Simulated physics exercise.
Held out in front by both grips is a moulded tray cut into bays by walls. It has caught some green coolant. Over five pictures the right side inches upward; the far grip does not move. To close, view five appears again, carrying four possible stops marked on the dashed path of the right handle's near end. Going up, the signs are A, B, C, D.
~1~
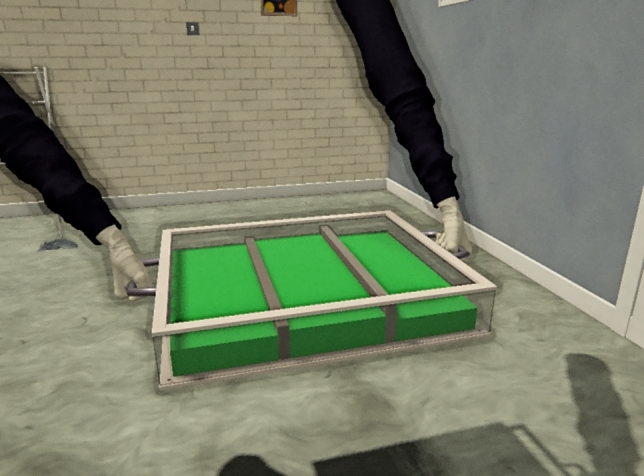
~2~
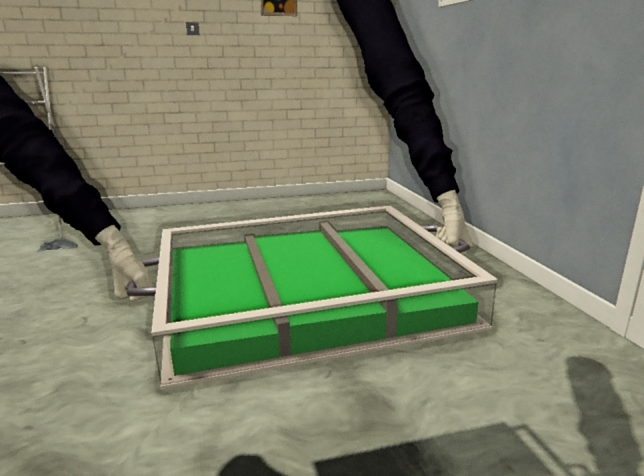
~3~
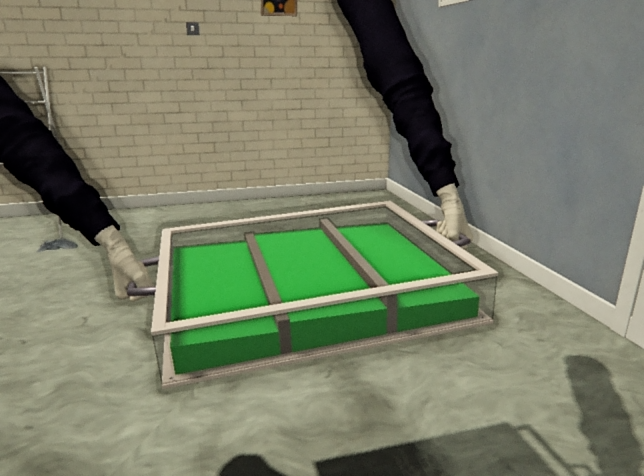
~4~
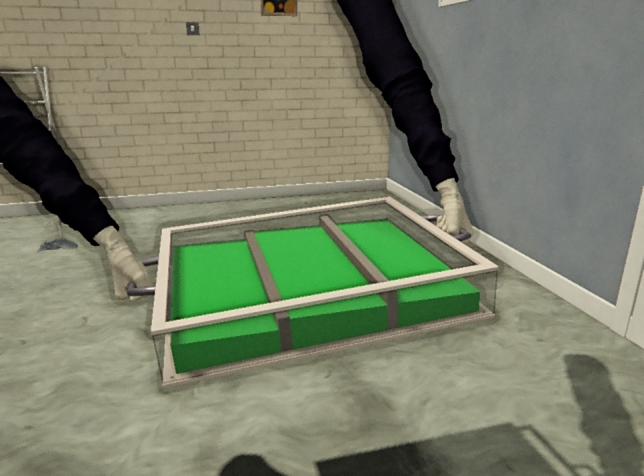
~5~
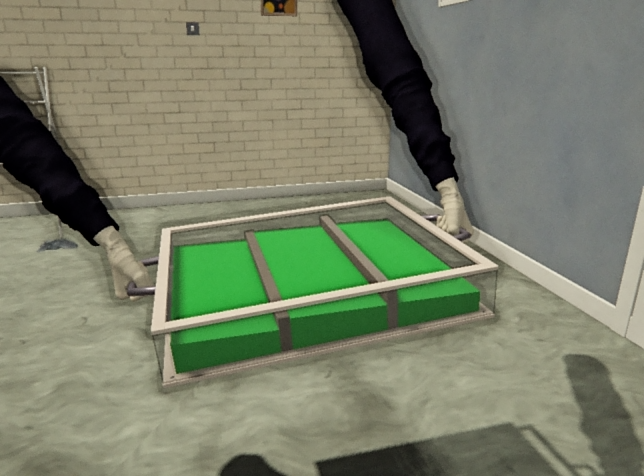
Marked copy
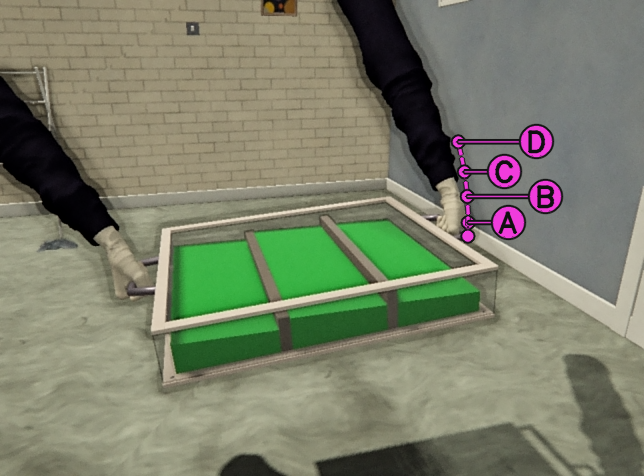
A shallow, clear-sided tray of green liquid, split by two dividers into three bays, starts out level on the floor, with a gloved hand on a handle at each end. The right hand raises its end slightly, tilting the tray gently down to the left, and the tray then stays nearly still.
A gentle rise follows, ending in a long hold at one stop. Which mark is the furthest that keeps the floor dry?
The limit is C.
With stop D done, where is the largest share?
It is the left one.
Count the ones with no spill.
Three of them.
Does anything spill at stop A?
No.
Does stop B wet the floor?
No, not at all.
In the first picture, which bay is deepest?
The middle bay.
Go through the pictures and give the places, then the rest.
The tray is level; deepest in the middle bay, at (308, 272), shallowest in the right; right handle at (451, 244), in the first frame.
Tipped about 1° down to the left; no wall is crossed; right handle at (451, 238), in the second frame.
Tipped about 2° down to the left; no wall is crossed; right handle at (451, 232), in the third frame.
Tipped about 4° down to the left; no wall is crossed; right handle at (452, 227), in the fourth frame.
Tipped about 4° down to the left; deepest in the middle bay, at (308, 262), shallowest in the right; right handle at (452, 226), in the fifth frame.
On the marked copy, A at (468, 222); B at (467, 196); C at (464, 171); D at (458, 141).
If A is chosen, nothing spills; the middle bay holds the most.
If B is chosen, nothing spills; the left bay holds the most.
If C is chosen, nothing spills; the left bay holds the most.
If D is chosen, about 6 % goes over the rim.
